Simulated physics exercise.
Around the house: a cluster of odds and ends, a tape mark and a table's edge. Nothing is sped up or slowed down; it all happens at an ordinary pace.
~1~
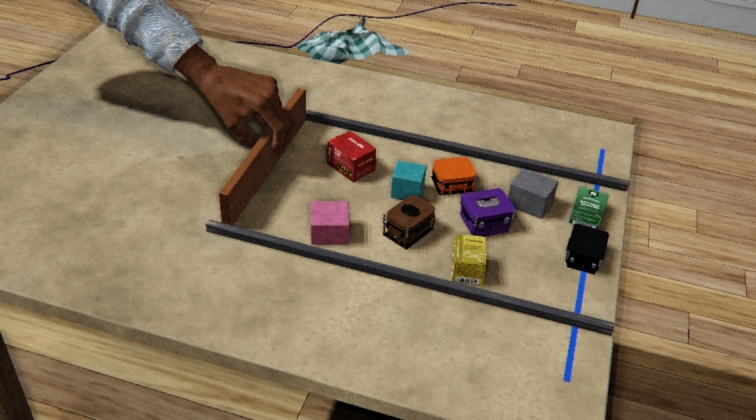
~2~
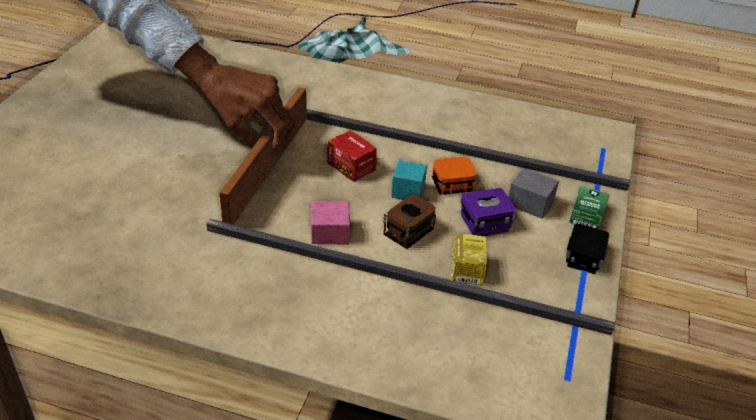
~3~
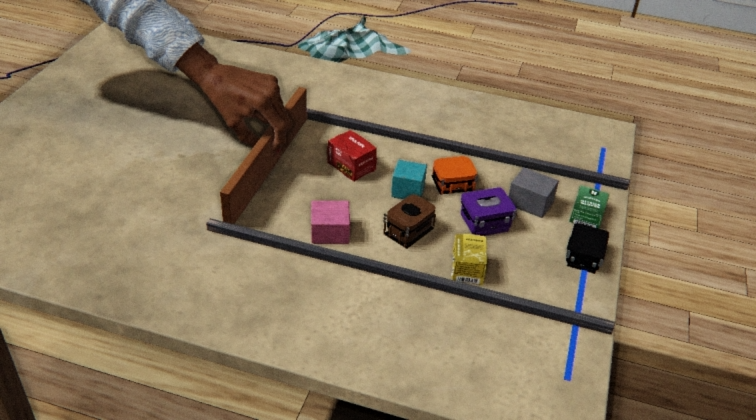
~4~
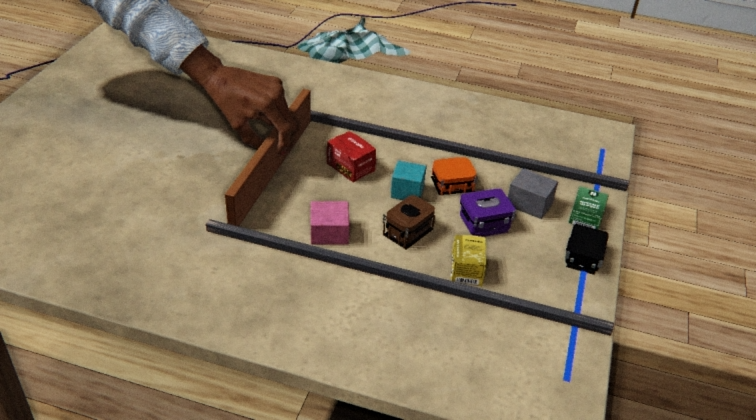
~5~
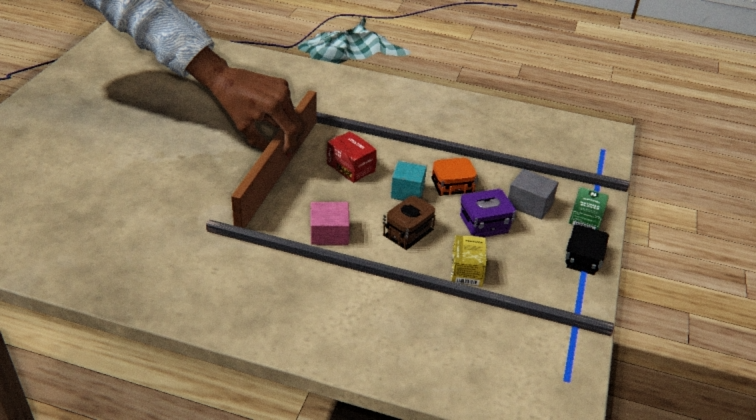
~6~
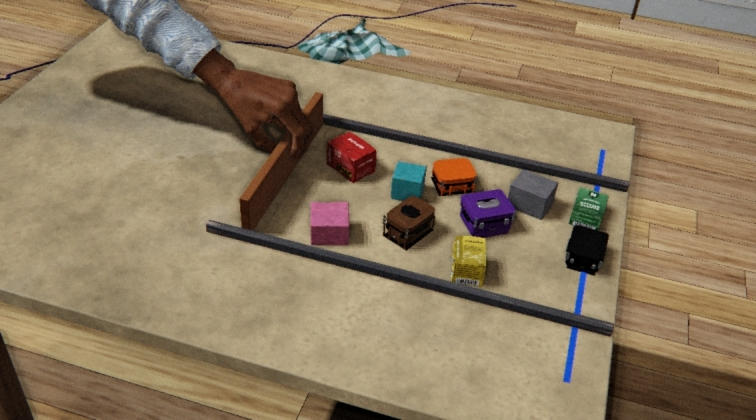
On a tabletop above a wooden floor, small colourful cases and blocks sat still between two dark rails near a blue tape line, while a hand slid an upright brown board slightly right towards them.
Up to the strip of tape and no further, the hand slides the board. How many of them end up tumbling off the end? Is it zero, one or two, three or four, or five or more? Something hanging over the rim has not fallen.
Well, what drops off the end works out to five or more of them.
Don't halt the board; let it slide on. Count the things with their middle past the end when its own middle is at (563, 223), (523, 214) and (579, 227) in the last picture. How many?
4, 2 and 6.
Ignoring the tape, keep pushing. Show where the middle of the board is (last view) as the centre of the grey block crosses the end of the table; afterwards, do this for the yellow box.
Roughly (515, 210); for the second one, roughly (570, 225).
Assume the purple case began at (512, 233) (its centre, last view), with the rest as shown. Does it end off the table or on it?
From that start the object does not stay.
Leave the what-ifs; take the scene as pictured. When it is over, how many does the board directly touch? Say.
4 in contact.
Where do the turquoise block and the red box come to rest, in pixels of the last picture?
Near (614, 231) and (618, 206).
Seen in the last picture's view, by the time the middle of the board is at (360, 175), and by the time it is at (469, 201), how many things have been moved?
The counts are 3 and 9.
A little later, none off yet; black case at rest near (586, 251); green box at rest near (589, 209); grey block at rest near (532, 194).
Next, none off yet; black case at rest near (588, 251); green box tilted a little near (638, 222); grey block shifted well along near (603, 210).
When it is over, the number that fall off is five or more; down, orange case, yellow box, purple case, grey block, green box and black case.
